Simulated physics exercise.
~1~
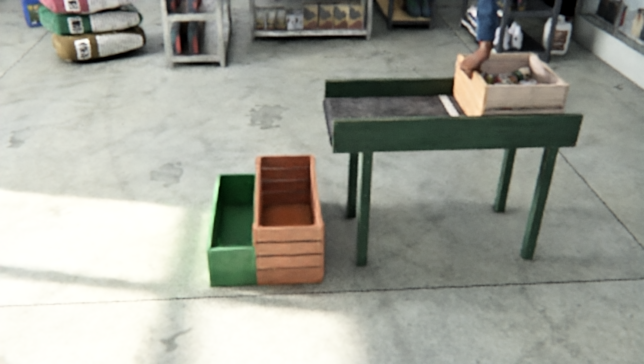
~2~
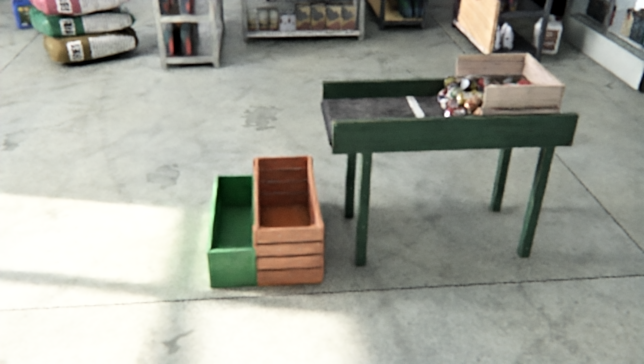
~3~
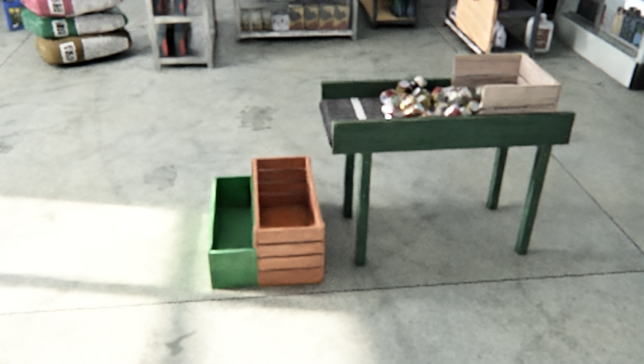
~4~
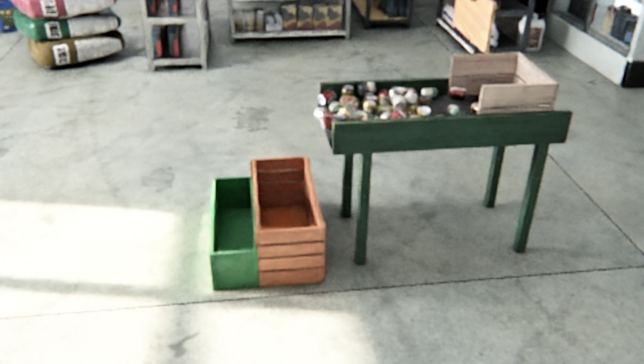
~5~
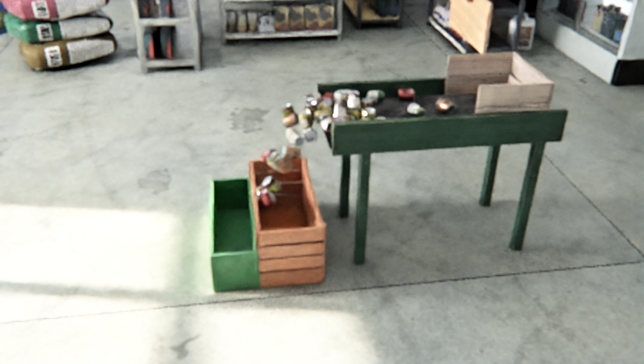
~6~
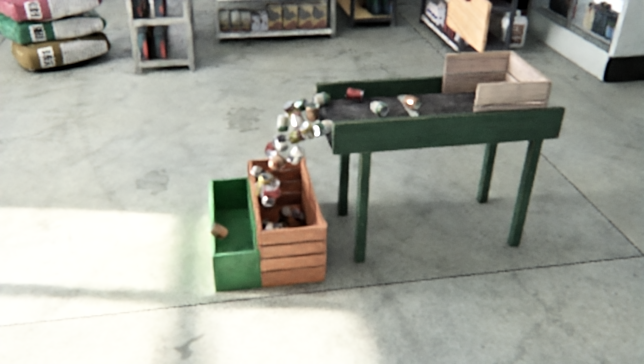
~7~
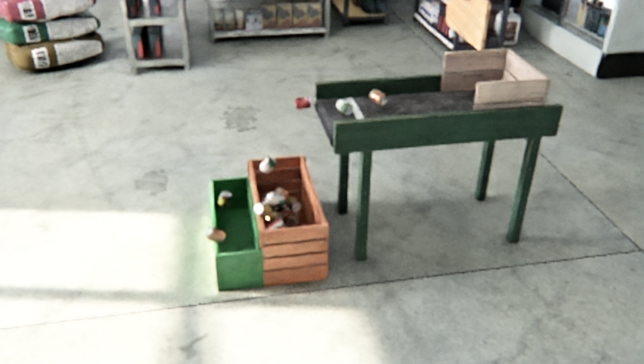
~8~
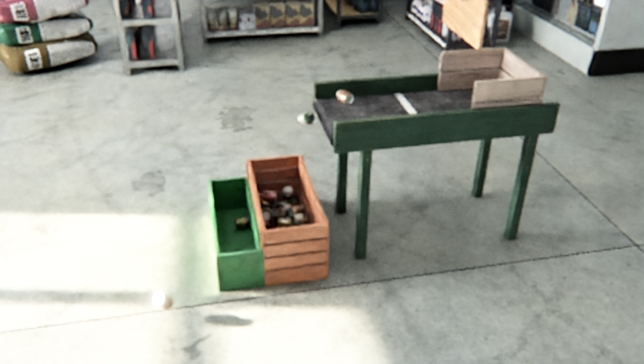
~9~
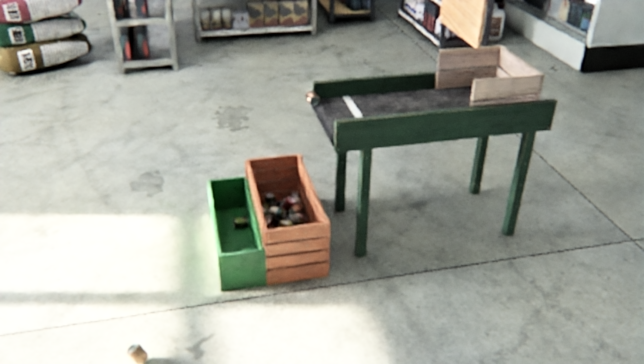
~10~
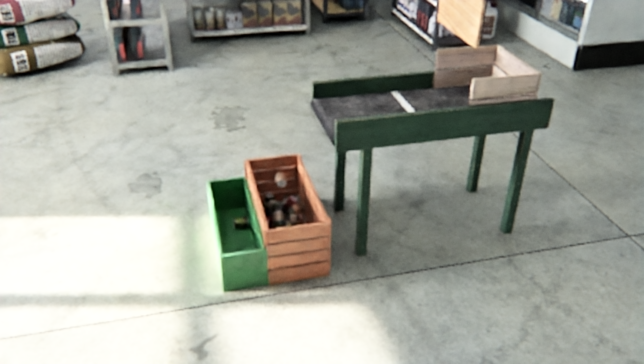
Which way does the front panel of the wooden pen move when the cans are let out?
The panel moves up, rising clear of the pen so the cans can travel out along the belt.
